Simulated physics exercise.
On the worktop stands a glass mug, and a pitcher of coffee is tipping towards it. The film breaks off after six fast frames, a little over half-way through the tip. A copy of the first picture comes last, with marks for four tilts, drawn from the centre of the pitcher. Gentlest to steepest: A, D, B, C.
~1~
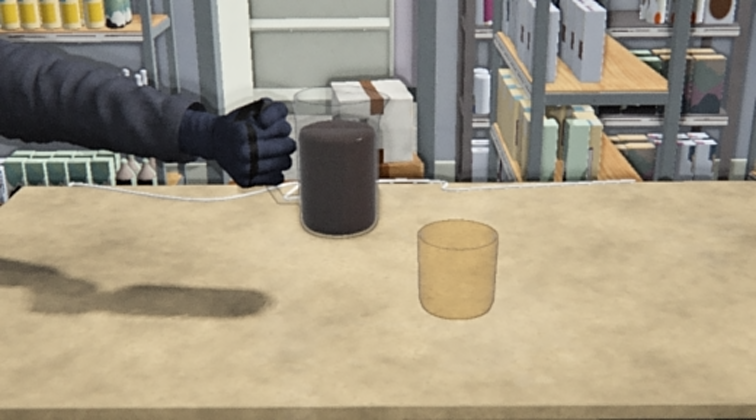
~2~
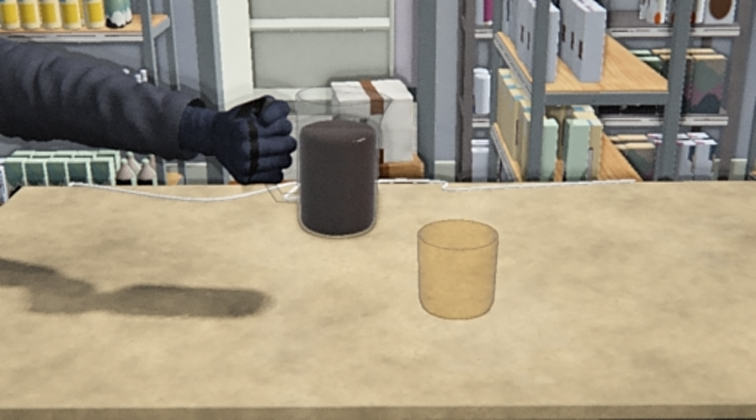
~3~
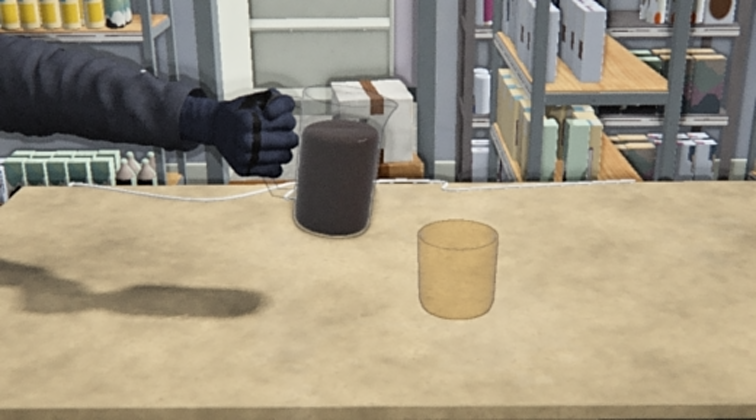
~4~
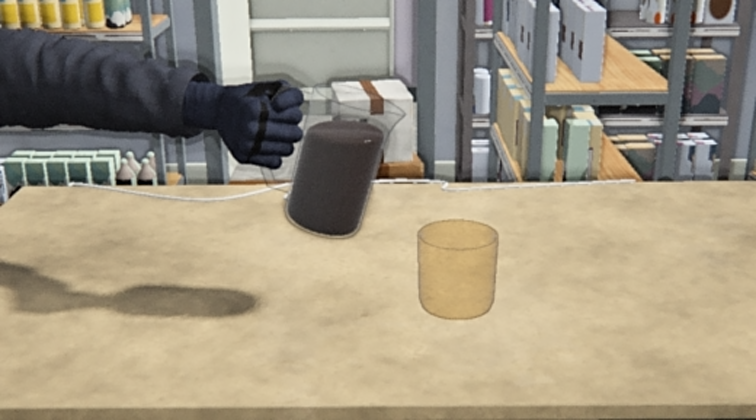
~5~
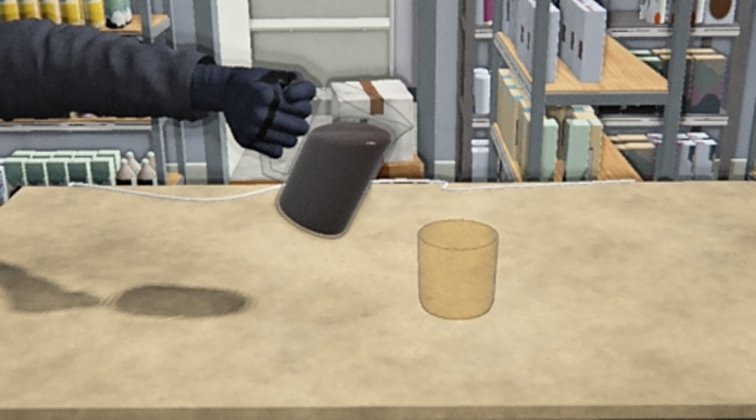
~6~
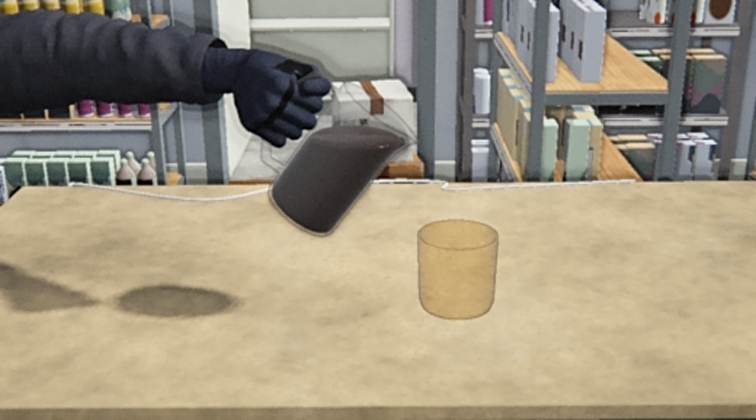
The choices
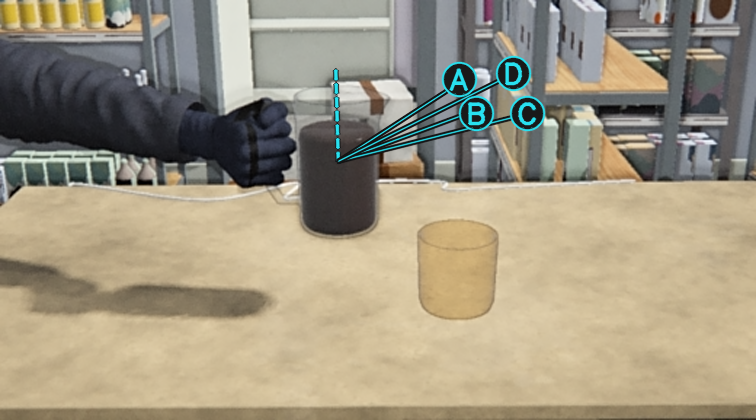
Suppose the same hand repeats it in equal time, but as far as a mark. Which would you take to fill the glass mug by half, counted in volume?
The best line is C.
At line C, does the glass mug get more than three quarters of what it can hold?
No, less.
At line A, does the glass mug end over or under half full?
Under.
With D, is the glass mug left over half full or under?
Under half.
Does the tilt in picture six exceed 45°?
No, it does not.
In cyan, A at (446, 91); B at (458, 116); C at (511, 117); D at (498, 81).
If A is chosen, the glass mug ends with about 15 % of what it can hold.
If B is chosen, the glass mug ends with about 36 % of what it can hold.
If C is chosen, the glass mug ends with about 49 % of what it can hold.
If D is chosen, the glass mug ends with about 24 % of what it can hold.
